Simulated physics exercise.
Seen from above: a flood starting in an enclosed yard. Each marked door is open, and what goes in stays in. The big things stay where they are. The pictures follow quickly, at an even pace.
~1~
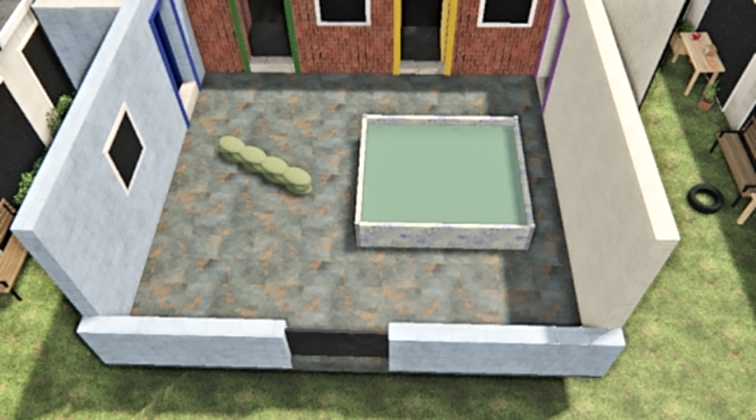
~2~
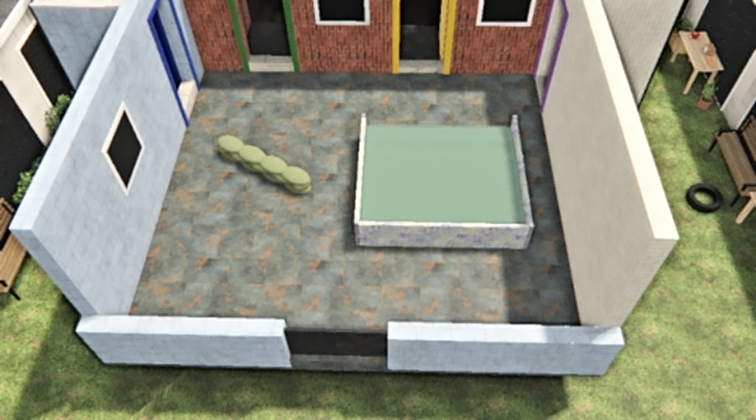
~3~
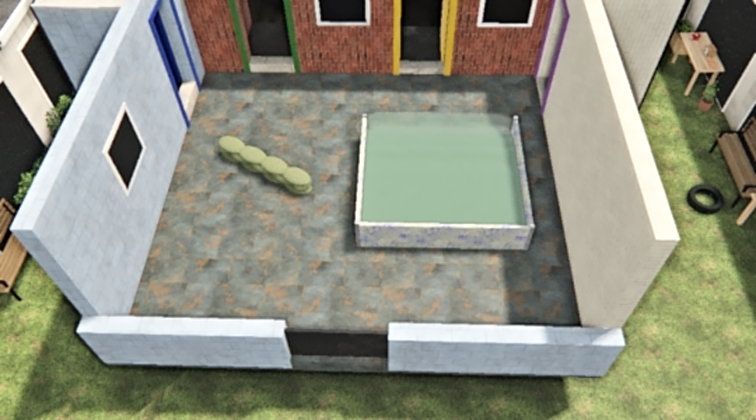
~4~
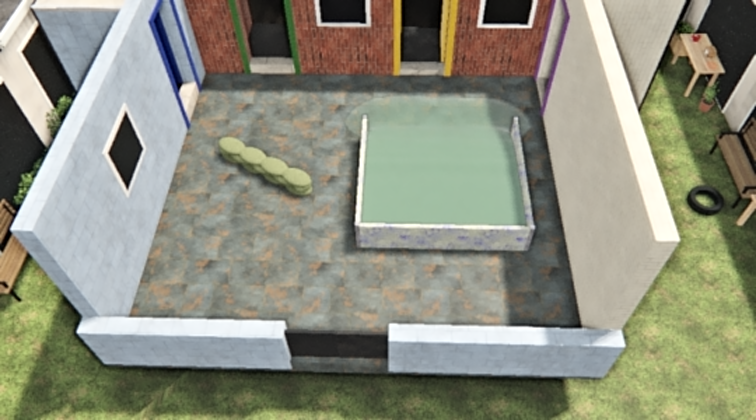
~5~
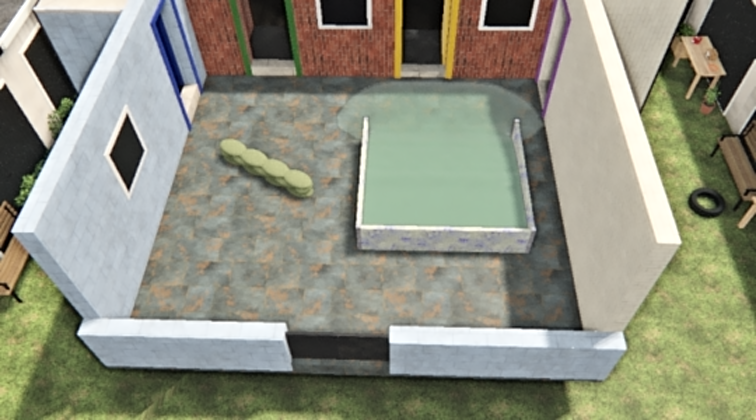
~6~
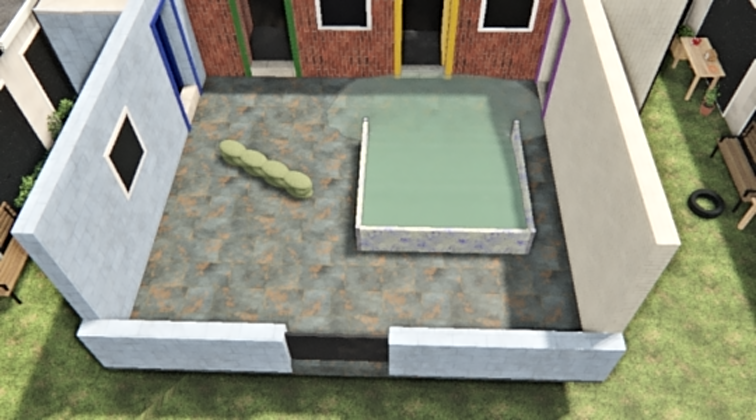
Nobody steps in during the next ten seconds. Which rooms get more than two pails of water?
One by one: The purple door lets in a lot; the green door admits no more than that; the yellow door lets in a lot; the blue door admits no more than that.
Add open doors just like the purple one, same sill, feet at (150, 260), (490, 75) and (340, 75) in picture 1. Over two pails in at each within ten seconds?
As listed: Lets less in, passes that mark, floods.
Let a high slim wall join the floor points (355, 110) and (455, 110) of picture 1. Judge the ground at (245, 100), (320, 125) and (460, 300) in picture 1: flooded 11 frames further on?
In that order: Awash, covered, no water.
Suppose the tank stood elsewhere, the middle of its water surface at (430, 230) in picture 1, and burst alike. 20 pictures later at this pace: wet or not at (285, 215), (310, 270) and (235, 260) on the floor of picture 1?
In turn: Not flooded, no water, not flooded.
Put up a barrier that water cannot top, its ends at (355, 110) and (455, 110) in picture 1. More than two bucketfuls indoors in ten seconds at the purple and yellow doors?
My reading: Purple passes that mark; yellow takes less.
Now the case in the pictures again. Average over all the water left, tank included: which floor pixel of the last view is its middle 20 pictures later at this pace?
Around (416, 137).
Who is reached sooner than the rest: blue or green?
First comes the green door.
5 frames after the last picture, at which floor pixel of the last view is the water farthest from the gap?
Around (311, 82).
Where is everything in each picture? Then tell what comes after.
Still water in the water tank at (442, 171), in the first picture.
Water pours out on the water tank's far side and has run to a hidden place, in the second picture.
The front is at a hidden place, out from the gap on the water tank's far side, in the third picture.
Water pours out on the water tank's far side and has run to (359, 109), in the fourth picture.
The front is at (355, 100), out from the gap on the water tank's far side, in the fifth picture.
The front is at (365, 79), out from the gap on the water tank's far side, in the sixth picture.
A moment on, water covers 20 % of the floor; the purple door wet at the sill, nothing in, the green door not reached, the yellow door over two buckets in, the blue door not reached.
Next, water covers 25 % of the floor; the purple door over two buckets in, the green door wet at the sill, nothing in, the yellow door far over two buckets in, the blue door not reached.
Then, water covers 40 % of the floor; the purple door far over two buckets in, the green door wet at the sill, nothing in, the yellow door far over two buckets in, the blue door wet at the sill, nothing in.
Later, water covers 70 % of the floor; the purple door far over two buckets in, the green door wet at the sill, nothing in, the yellow door far over two buckets in, the blue door wet at the sill, nothing in.
In the end, water covers 90 % of the floor; the purple door far over two buckets in, the green door wet at the sill, nothing in, the yellow door far over two buckets in, the blue door wet at the sill, nothing in.
